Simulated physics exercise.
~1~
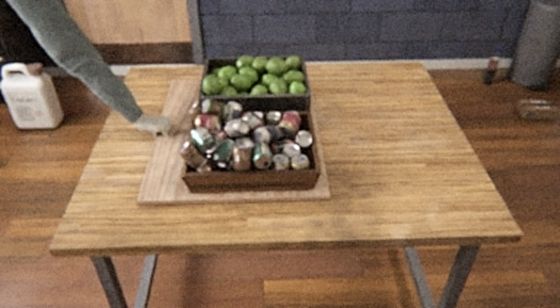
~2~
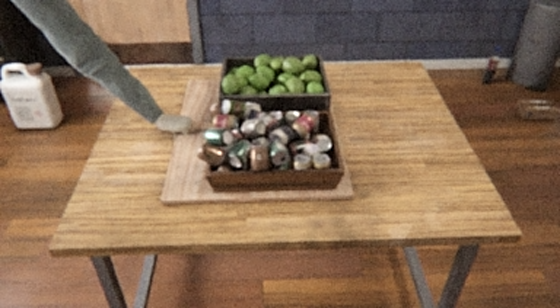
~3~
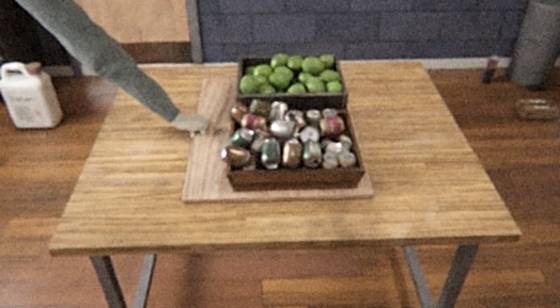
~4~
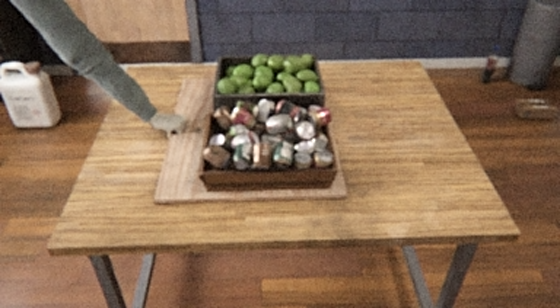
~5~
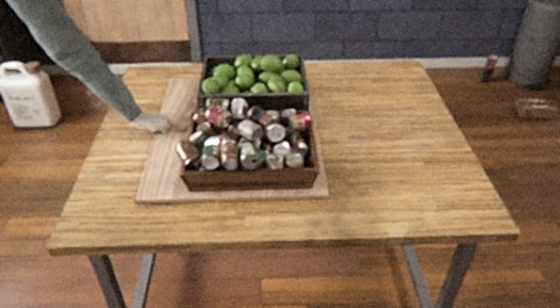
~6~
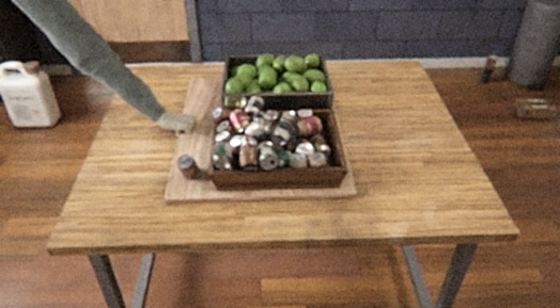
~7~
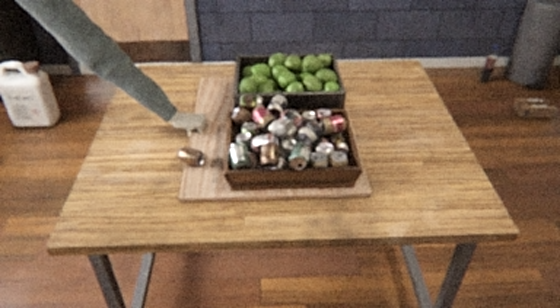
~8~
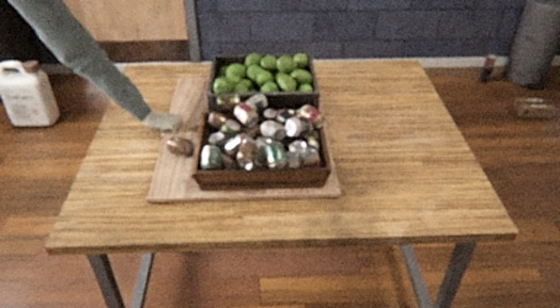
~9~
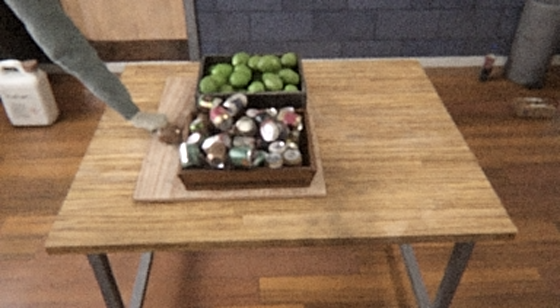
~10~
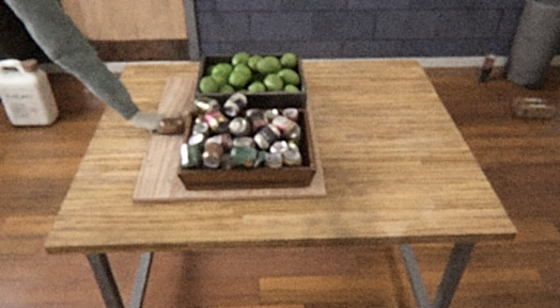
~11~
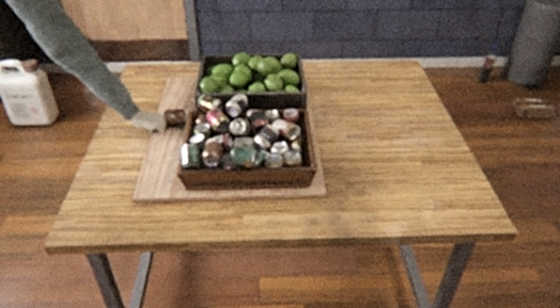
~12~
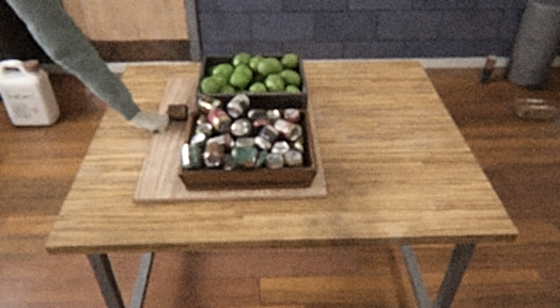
A hand slides a board with two totes right and left twice, spilling one can.
